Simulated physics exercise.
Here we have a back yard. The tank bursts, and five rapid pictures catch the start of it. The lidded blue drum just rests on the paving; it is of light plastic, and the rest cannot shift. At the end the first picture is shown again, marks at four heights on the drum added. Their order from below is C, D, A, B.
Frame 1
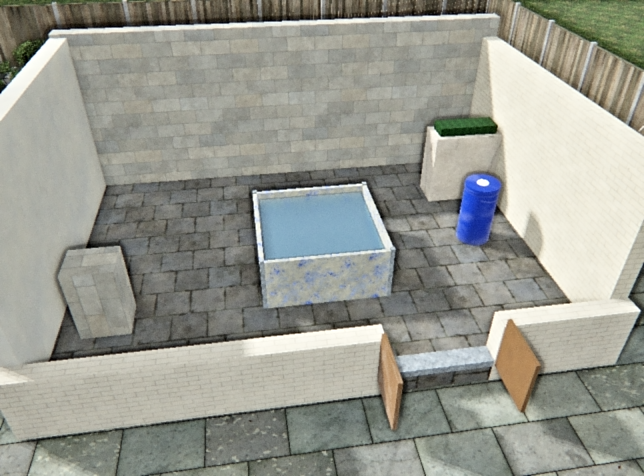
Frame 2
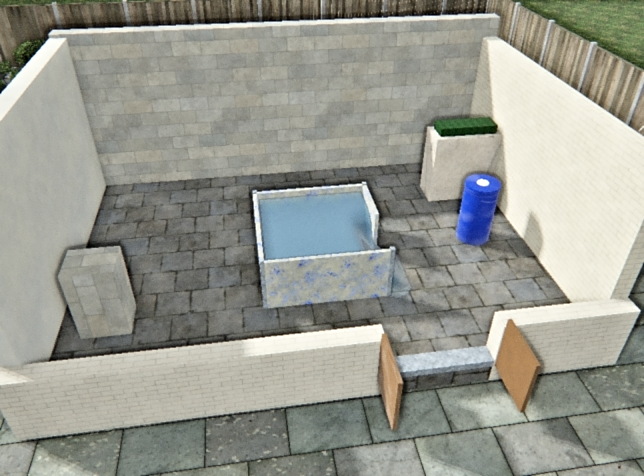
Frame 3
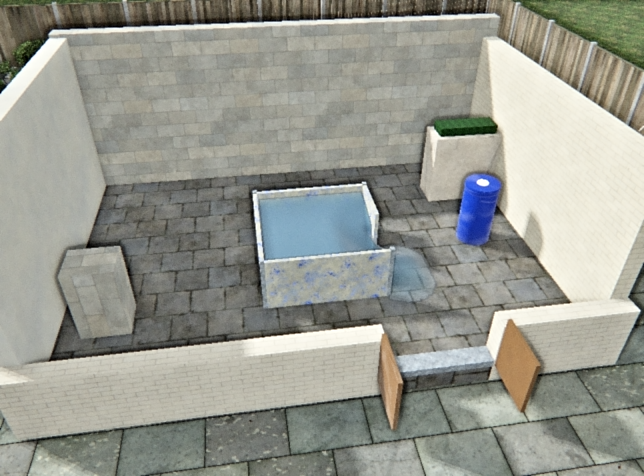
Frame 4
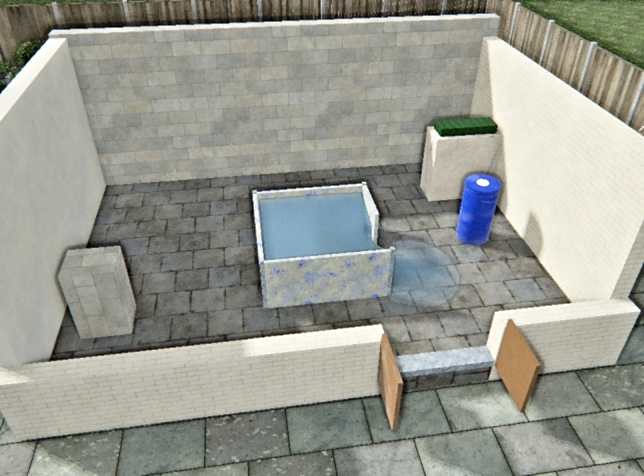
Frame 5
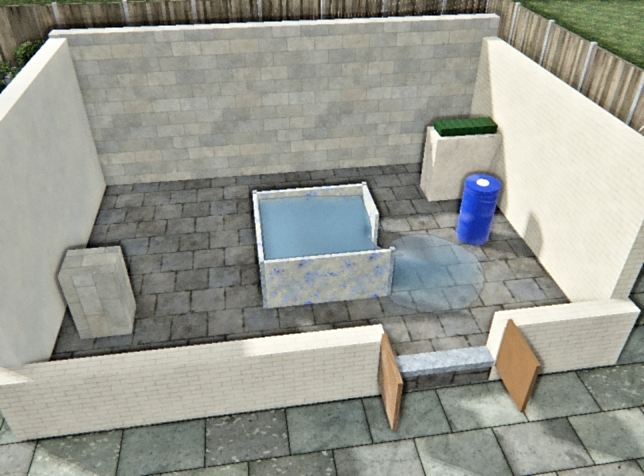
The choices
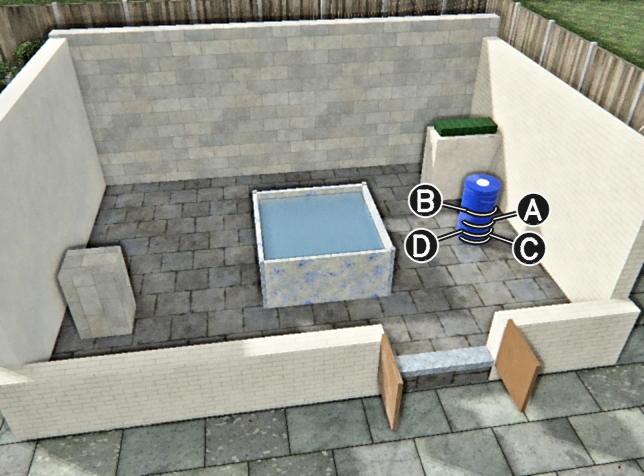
In a walled, paved back yard, a square tank full of water stands in the middle, with a blue drum to its right and an open gate in front. Part of the tank's right side opens, and water comes out onto the paving, spreading rightward in a widening, rounded puddle that nears the drum.
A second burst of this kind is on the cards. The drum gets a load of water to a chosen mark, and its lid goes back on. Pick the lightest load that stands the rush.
A will do.
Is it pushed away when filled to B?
No, not at all.
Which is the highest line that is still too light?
That is line D.
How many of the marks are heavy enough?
Two of the four.
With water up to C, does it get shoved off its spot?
Yes.
On the marked copy, A at (482, 226); B at (485, 214); C at (479, 242); D at (480, 235); from the bottom up C, D, A, B.
With A, it does not move.
With B, it does not move.
With C, it is pushed about 3 times its own width away.
With D, it is pushed about its own width away.
